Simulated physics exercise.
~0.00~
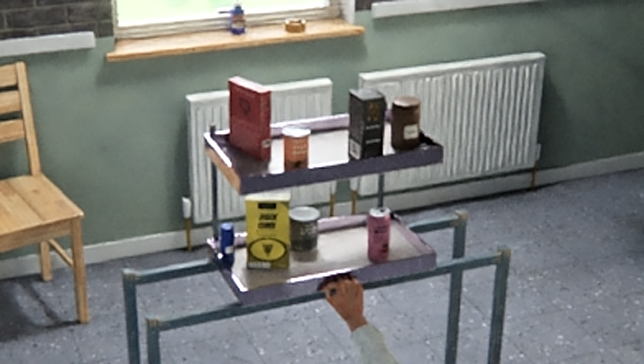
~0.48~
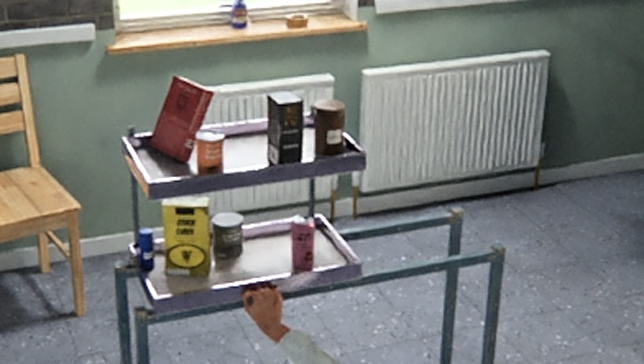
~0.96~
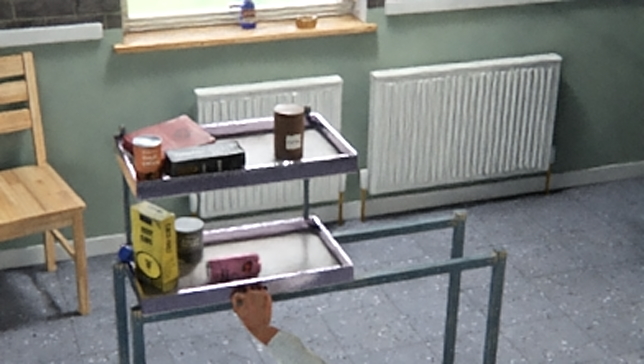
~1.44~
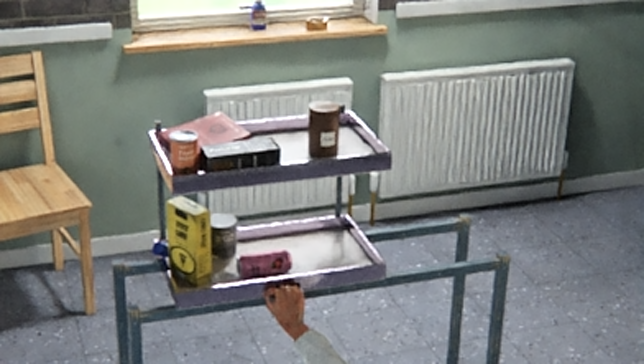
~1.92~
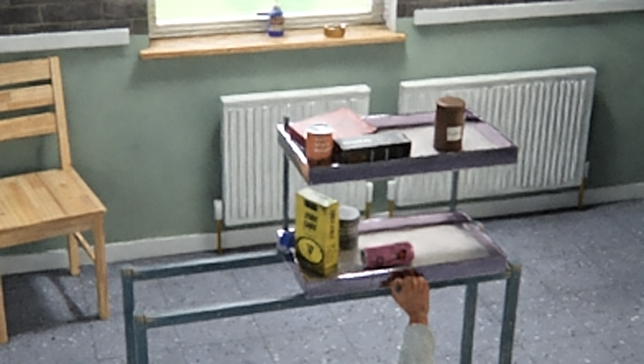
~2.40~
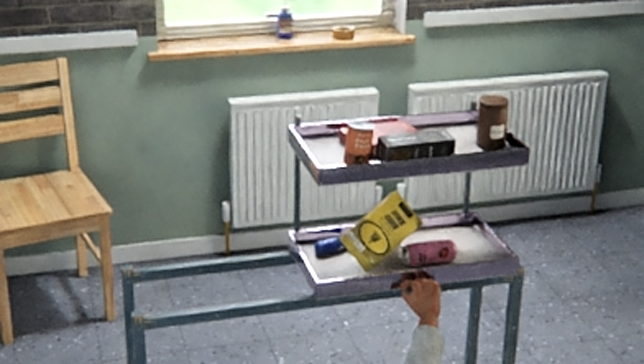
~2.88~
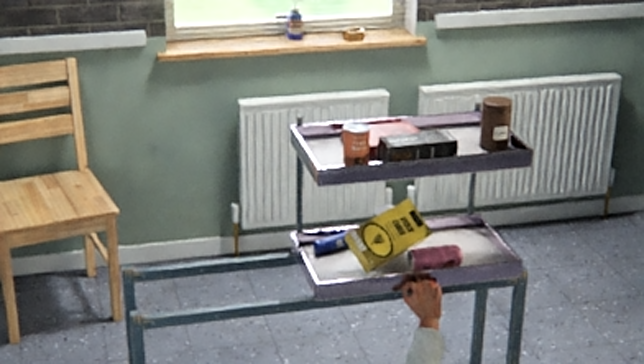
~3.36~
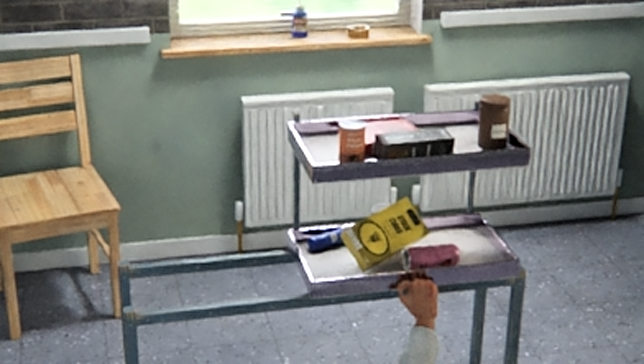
A two-tier tray on a frame, gripped by a hand at its lower edge, slides left with packets, tins and a jar standing on it. As it nears the left end, the red packet tips over, and the black carton and pink can topple onto their sides too. The hand then pushes the tray back right, all the way across the frame. There the yellow packet falls over, coming to lie near the toppled blue shaker. The tray stays at the right, with the orange tin and brown jar still upright on the top tier.
